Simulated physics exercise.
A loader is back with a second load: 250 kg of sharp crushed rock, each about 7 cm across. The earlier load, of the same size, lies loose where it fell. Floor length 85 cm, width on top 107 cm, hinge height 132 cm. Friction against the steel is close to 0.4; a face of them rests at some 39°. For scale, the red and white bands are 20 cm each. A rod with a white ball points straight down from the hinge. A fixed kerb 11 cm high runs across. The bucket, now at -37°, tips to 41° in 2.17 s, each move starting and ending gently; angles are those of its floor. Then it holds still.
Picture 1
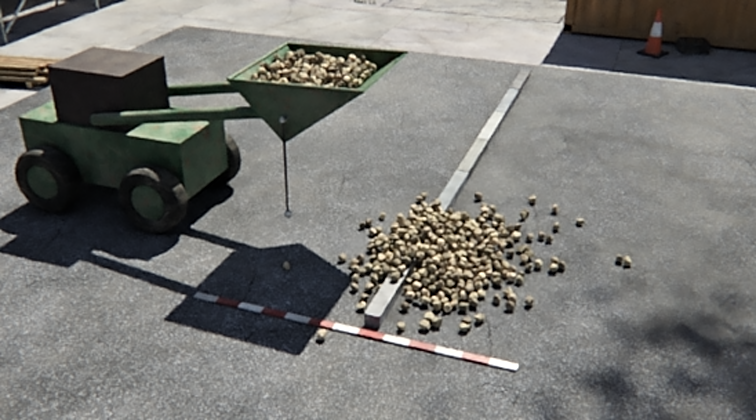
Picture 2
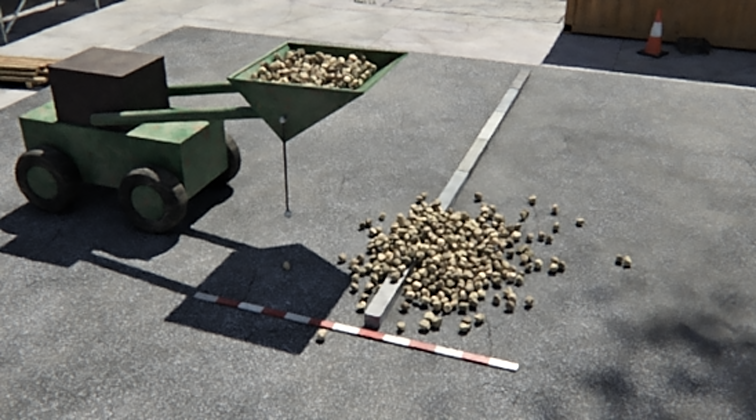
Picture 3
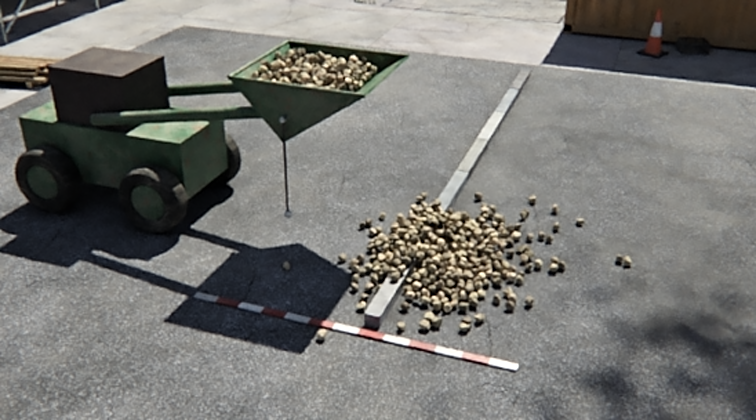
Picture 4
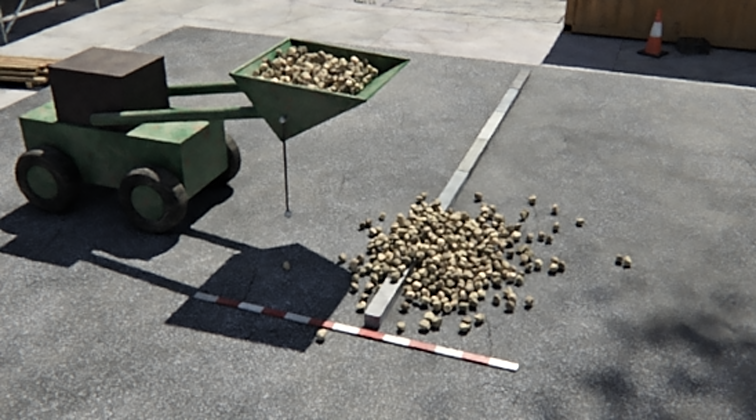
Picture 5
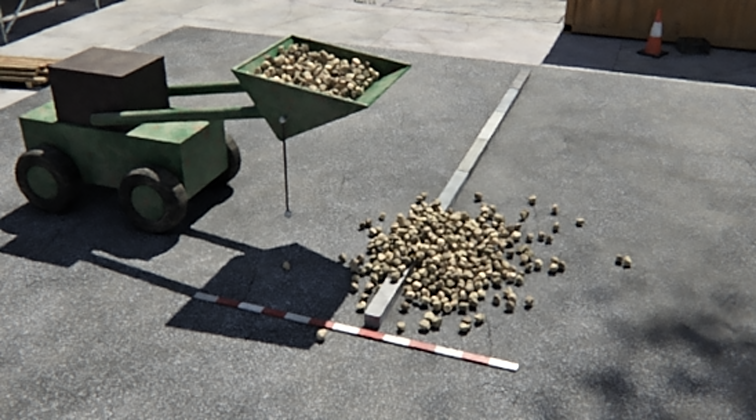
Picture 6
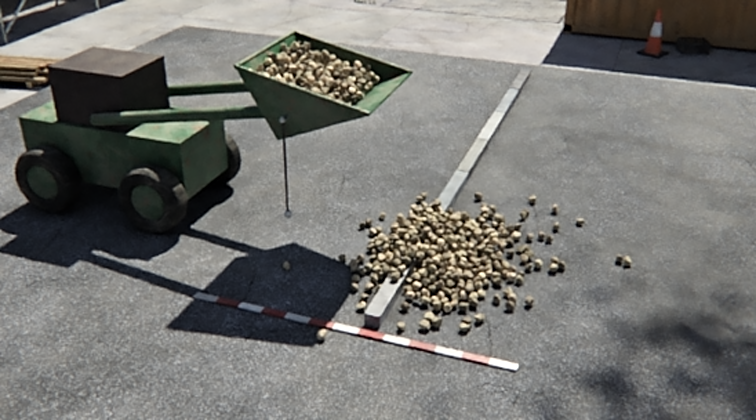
To begin with, a green loader on the left holds a raised bucket of pale, rounded lumps beside a loose heap lying across a narrow kerb. The bucket then tilts slightly, its right-hand lip dipping a little as the lumps stay inside, while the vehicle and heap remain still.
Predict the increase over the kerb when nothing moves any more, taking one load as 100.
Roughly 13 per cent of a load more.
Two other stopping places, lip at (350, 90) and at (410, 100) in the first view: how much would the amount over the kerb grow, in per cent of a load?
About 5 and 90 per cent.
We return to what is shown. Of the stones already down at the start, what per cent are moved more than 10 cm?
Roughly 0 per cent of them.
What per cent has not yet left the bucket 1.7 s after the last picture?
Roughly 25 per cent is still inside.
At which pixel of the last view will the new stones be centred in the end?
Around (394, 234).
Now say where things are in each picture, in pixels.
In the first frame, the bucket is at -37°, its lip at (363, 92); the top of the load is at (330, 60). The earlier load is highest near (426, 225), 23 cm above ground level, 32 % on this side of the kerb, 68 % over the kerb.
In the second frame, the bucket is at -36°, its lip at (363, 93); the top of the load is at (313, 59).
In the third frame, the bucket is at -34°, its lip at (364, 96); the top of the load is at (297, 57).
The fourth frame shows lip at (366, 101), floor tilted -31°, highest stones at (291, 54).
In the fifth frame, the bucket is at -27°, its lip at (368, 107); the top of the load is at (293, 52).
In the sixth frame, the bucket is at -22°, its lip at (369, 115); the top of the load is at (293, 50).
Then, 1.0 s after the last picture the floor is at 29°; in per cent of one load, 100 in the bucket, 32 on this side of the kerb, 68 over the kerb; the foremost stones are at (573, 257).
Then, 1.7 s after the last picture the floor is at 41°; in per cent of one load, 23 in the bucket, 107 on this side of the kerb, 70 over the kerb; the foremost stones are at (573, 257).
Then, 2.0 s after the last picture the floor is at 41°; in per cent of one load, 0 in the bucket, 122 on this side of the kerb, 78 over the kerb; the foremost stones are at (573, 257).
Then, 4.6 s after the last picture the floor is at 41°; in per cent of one load, 0 in the bucket, 119 on this side of the kerb, 81 over the kerb; the foremost stones are at (573, 257). Net gain over the kerb, 13.
